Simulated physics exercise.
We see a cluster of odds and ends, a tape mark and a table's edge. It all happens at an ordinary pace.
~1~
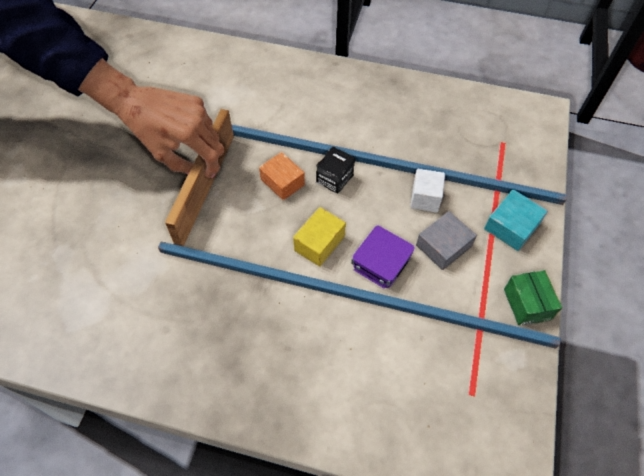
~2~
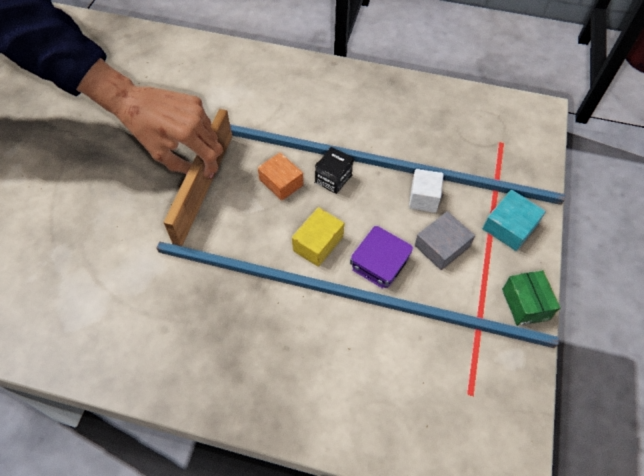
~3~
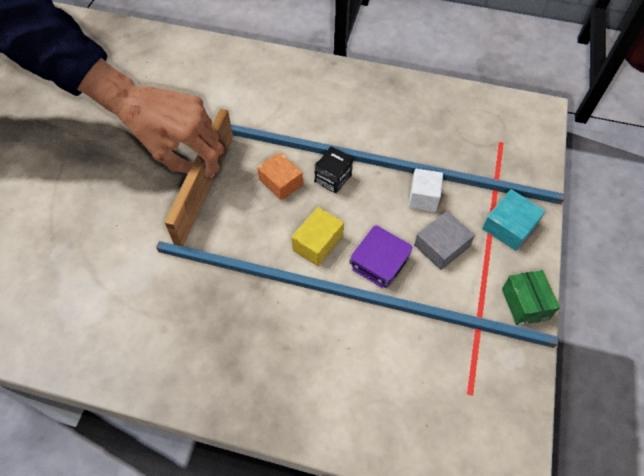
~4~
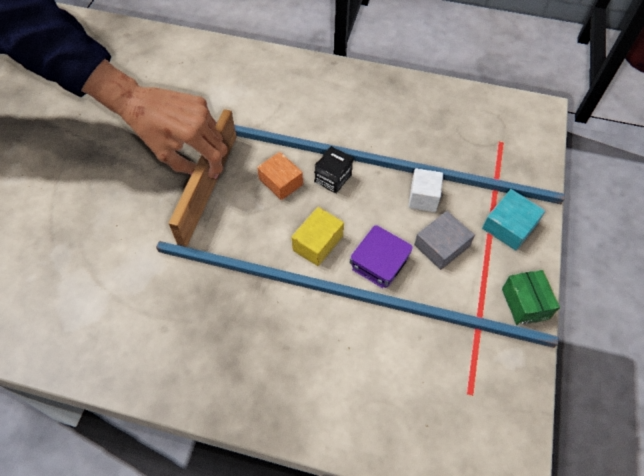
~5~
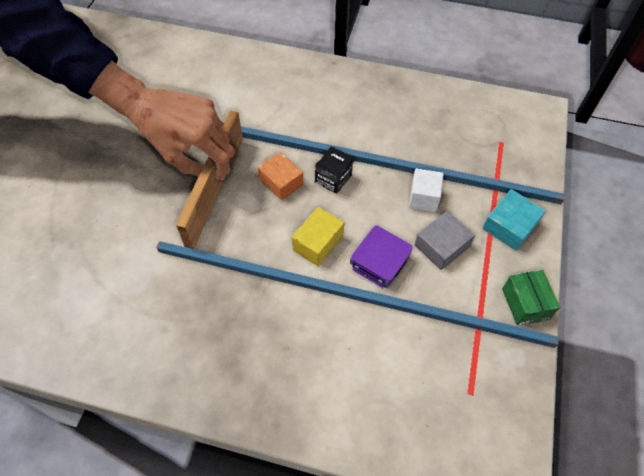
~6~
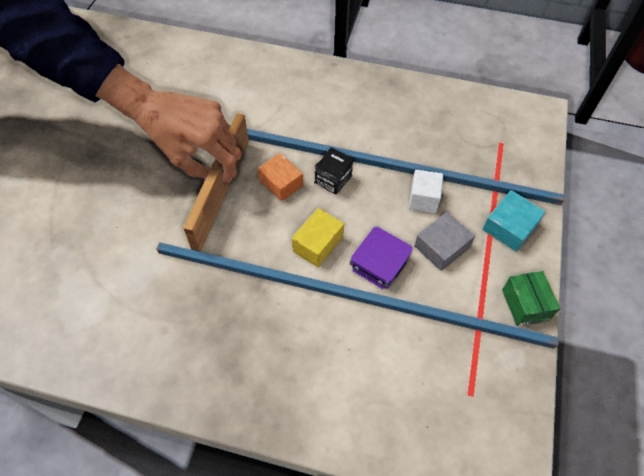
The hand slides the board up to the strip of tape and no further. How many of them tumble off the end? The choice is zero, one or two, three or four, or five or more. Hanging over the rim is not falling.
Here the number that fall off is one or two.
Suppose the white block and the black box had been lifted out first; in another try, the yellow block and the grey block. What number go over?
1 in the first case, 0 in the second.
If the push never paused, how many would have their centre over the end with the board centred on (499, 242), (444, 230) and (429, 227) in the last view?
Place by place, 2, 0 and 0.
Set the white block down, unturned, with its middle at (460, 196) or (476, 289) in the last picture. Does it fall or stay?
Place by place, it is kept; goes over.
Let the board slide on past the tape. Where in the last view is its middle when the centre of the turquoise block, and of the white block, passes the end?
Its middle is around (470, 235) and around (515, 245).
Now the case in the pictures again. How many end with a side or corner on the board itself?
3 of them.
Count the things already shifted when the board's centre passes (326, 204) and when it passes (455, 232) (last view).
At the one place 3, at the other 8.
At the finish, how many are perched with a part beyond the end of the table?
2 of them.
Early on, none off yet; green box at rest near (530, 299); turquoise block at rest near (514, 221); grey block at rest near (444, 241).
A while later, none off yet; green box at rest near (530, 299); turquoise block at rest near (514, 221); grey block travelled a little near (458, 237).
Further along, none off yet; green box travelled a little near (546, 306); turquoise block travelled about its own width near (544, 223); grey block travelled about its own width near (507, 246).
Finally, the number that fall off is one or two; lost, turquoise block and green box.
